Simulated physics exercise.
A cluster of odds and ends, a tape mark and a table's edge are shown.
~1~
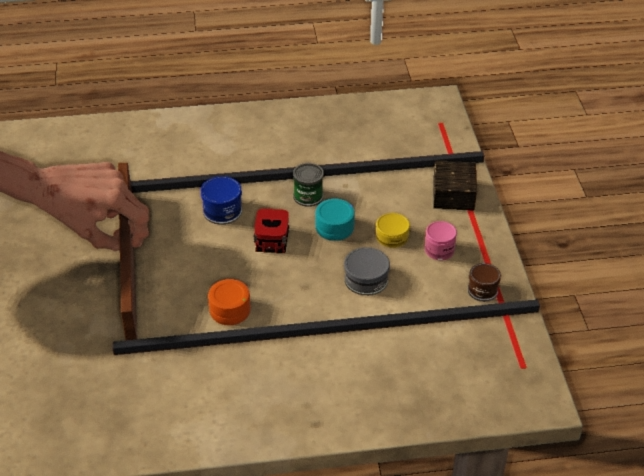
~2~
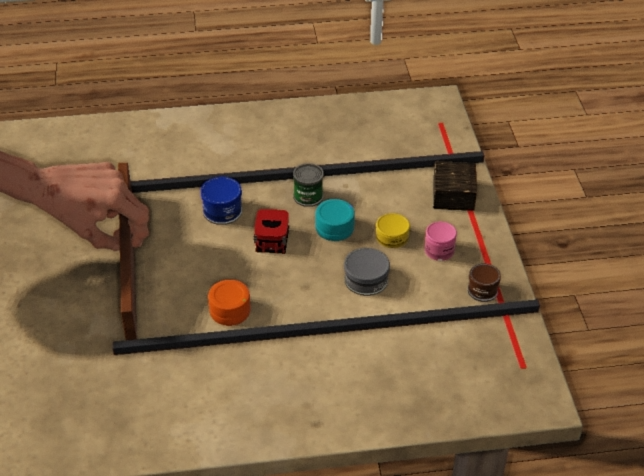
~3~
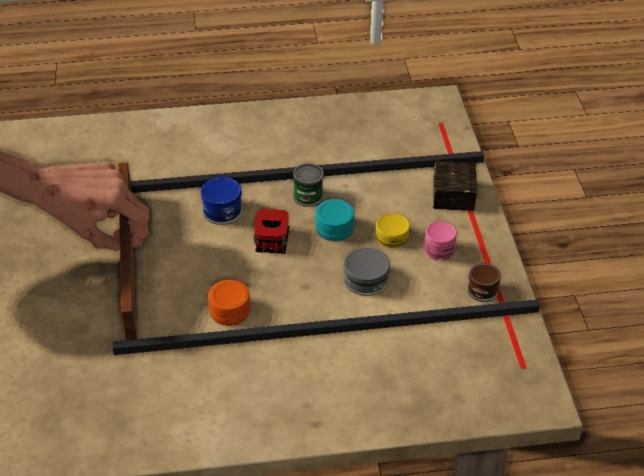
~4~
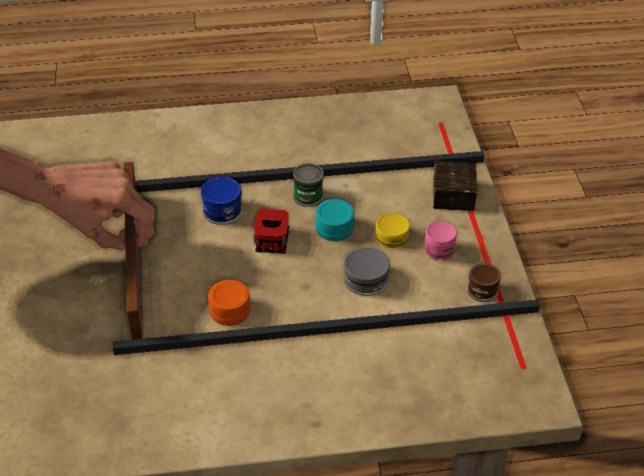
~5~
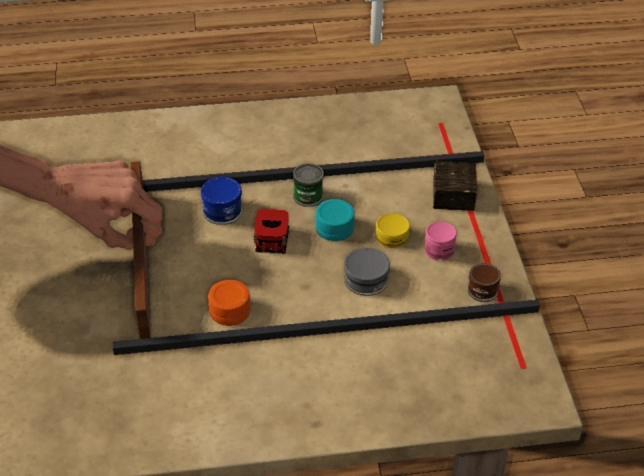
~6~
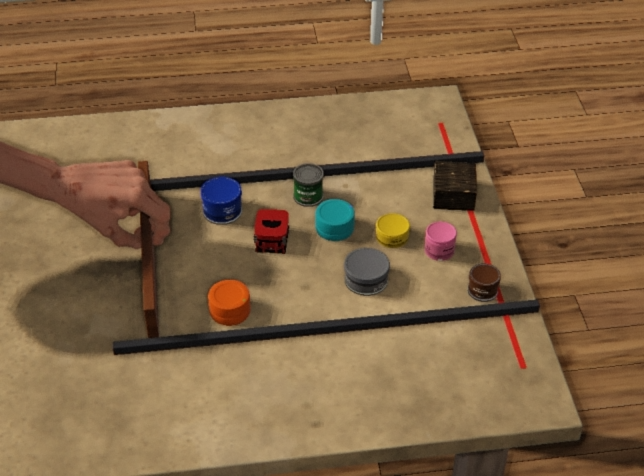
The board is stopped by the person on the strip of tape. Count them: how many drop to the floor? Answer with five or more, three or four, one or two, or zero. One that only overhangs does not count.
The count that falls is five or more.
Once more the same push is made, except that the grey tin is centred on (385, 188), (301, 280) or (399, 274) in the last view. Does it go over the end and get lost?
Try one it goes off the edge; try two it is not knocked off; try three it is not knocked off.
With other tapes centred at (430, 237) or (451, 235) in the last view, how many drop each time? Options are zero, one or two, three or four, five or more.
Lab note - count per position: None; not one.
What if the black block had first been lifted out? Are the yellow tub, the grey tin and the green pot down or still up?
In that case the yellow tub goes off the edge, the grey tin stays where it is, the green pot stays where it is.
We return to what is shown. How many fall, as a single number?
That would be exactly 5.
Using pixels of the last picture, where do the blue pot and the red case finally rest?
Final pixels, roughly: (486, 185) for the first, (490, 213) for the other.
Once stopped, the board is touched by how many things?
At rest, 5 are in contact.
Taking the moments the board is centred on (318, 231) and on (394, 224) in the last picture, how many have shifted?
I count 7 first and 9 after.
A little later, none off yet; black block at rest near (455, 186); brown tin at rest near (484, 283); pink tub at rest near (440, 241).
When it is over, the number that fall off is five or more; down, turquoise lid, yellow tub, pink tub, brown tin and black block.
